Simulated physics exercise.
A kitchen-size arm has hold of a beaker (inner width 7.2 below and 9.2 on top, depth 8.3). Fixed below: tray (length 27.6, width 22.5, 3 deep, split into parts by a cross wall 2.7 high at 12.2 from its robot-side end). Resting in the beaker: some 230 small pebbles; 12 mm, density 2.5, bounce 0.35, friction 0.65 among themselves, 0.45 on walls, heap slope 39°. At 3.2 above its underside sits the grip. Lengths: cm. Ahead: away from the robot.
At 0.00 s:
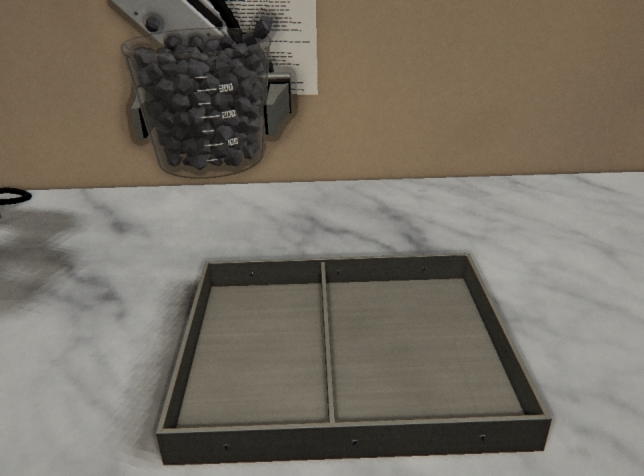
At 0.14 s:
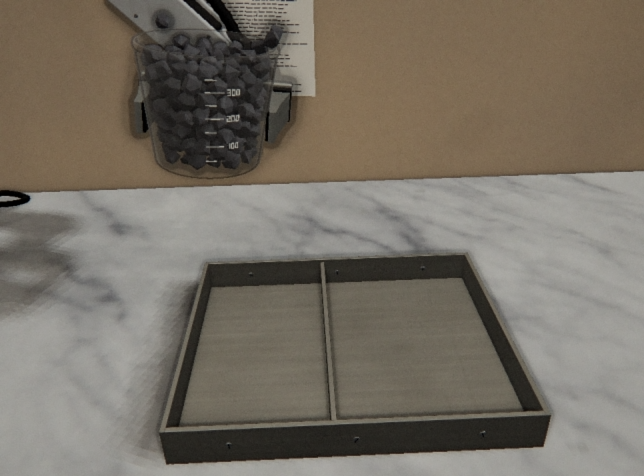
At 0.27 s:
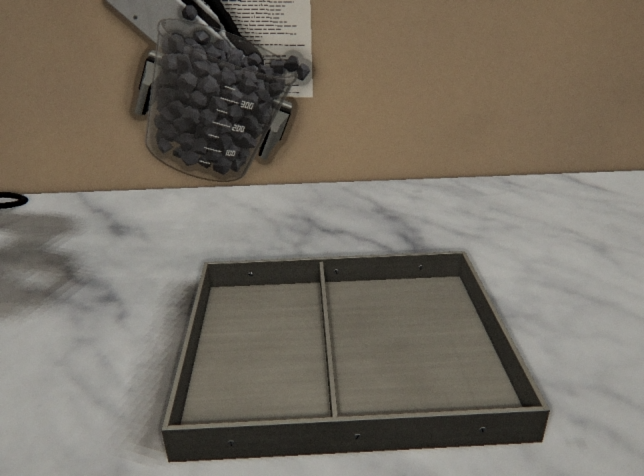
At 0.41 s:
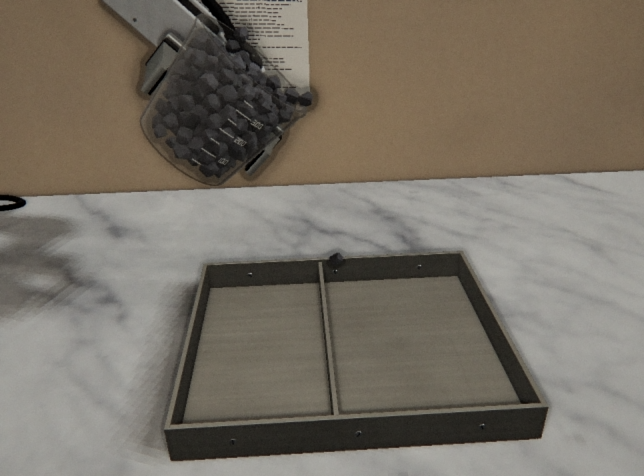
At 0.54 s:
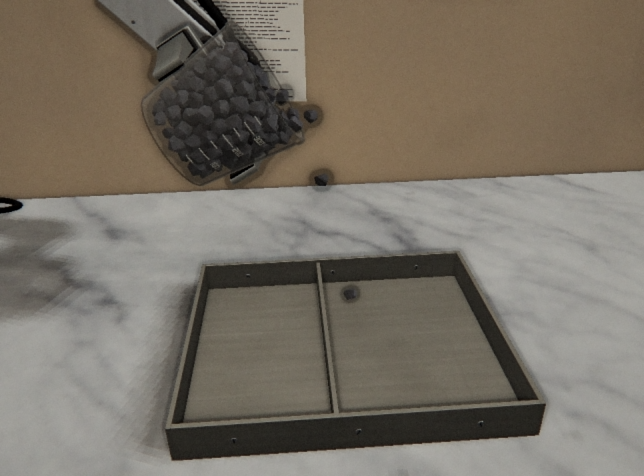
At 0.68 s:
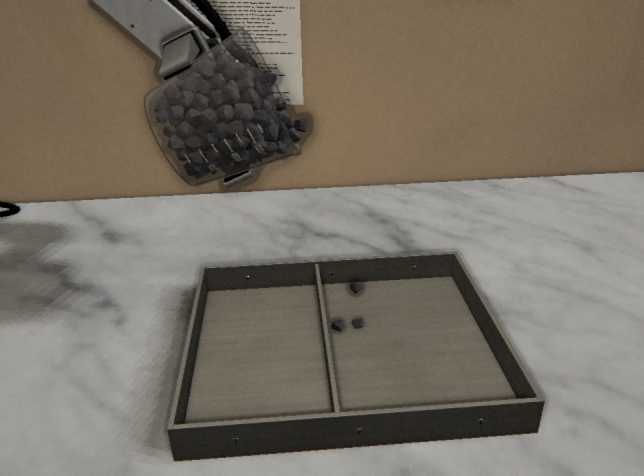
A robot arm tilts a beaker of dark pebbles rightward, and three drop into the divided tray.
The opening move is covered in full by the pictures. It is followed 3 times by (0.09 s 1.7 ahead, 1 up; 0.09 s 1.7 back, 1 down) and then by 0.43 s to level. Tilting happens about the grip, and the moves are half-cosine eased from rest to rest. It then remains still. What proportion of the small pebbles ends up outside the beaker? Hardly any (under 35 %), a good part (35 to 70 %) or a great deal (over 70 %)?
A good part.
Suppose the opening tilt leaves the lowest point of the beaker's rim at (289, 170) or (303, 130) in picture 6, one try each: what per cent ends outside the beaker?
About 85 and 30 per cent.
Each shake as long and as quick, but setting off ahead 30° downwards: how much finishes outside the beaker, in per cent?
About 20 per cent.
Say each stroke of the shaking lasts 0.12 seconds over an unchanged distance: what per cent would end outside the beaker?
Estimate: Close to 25 percent.
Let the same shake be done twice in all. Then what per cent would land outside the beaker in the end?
That share would be near 35 percent.
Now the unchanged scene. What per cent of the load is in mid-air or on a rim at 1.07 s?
I'd put it near 13 per cent.
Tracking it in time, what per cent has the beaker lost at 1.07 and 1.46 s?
Around 30 % and around 45 %.
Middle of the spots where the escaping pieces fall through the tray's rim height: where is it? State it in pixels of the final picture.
Their middle sits near (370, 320).
By 1.07 s, tilted 67° forward, highest piece 25 above the table; 160 in the beaker, 41 in the far-side part, 1 in the robot-side part, 29 in flight or on a rim.
By 1.46 s, tilted 28° forward, highest piece 26 above the table; 123 in the beaker, 100 in the far-side part, 4 in the robot-side part, 2 on the table or floor, 2 in flight or on a rim.
By 1.85 s, level, highest piece 27 above the table; 123 in the beaker, 101 in the far-side part, 5 in the robot-side part, 2 on the table or floor.
By 2.90 s, level, highest piece 27 above the table; 123 in the beaker, 101 in the far-side part, 5 in the robot-side part, 2 on the table or floor.
Final count, 123 in the beaker, 101 in the far-side part, 5 in the robot-side part, 2 on the table or floor. That is 47 % outside the beaker.
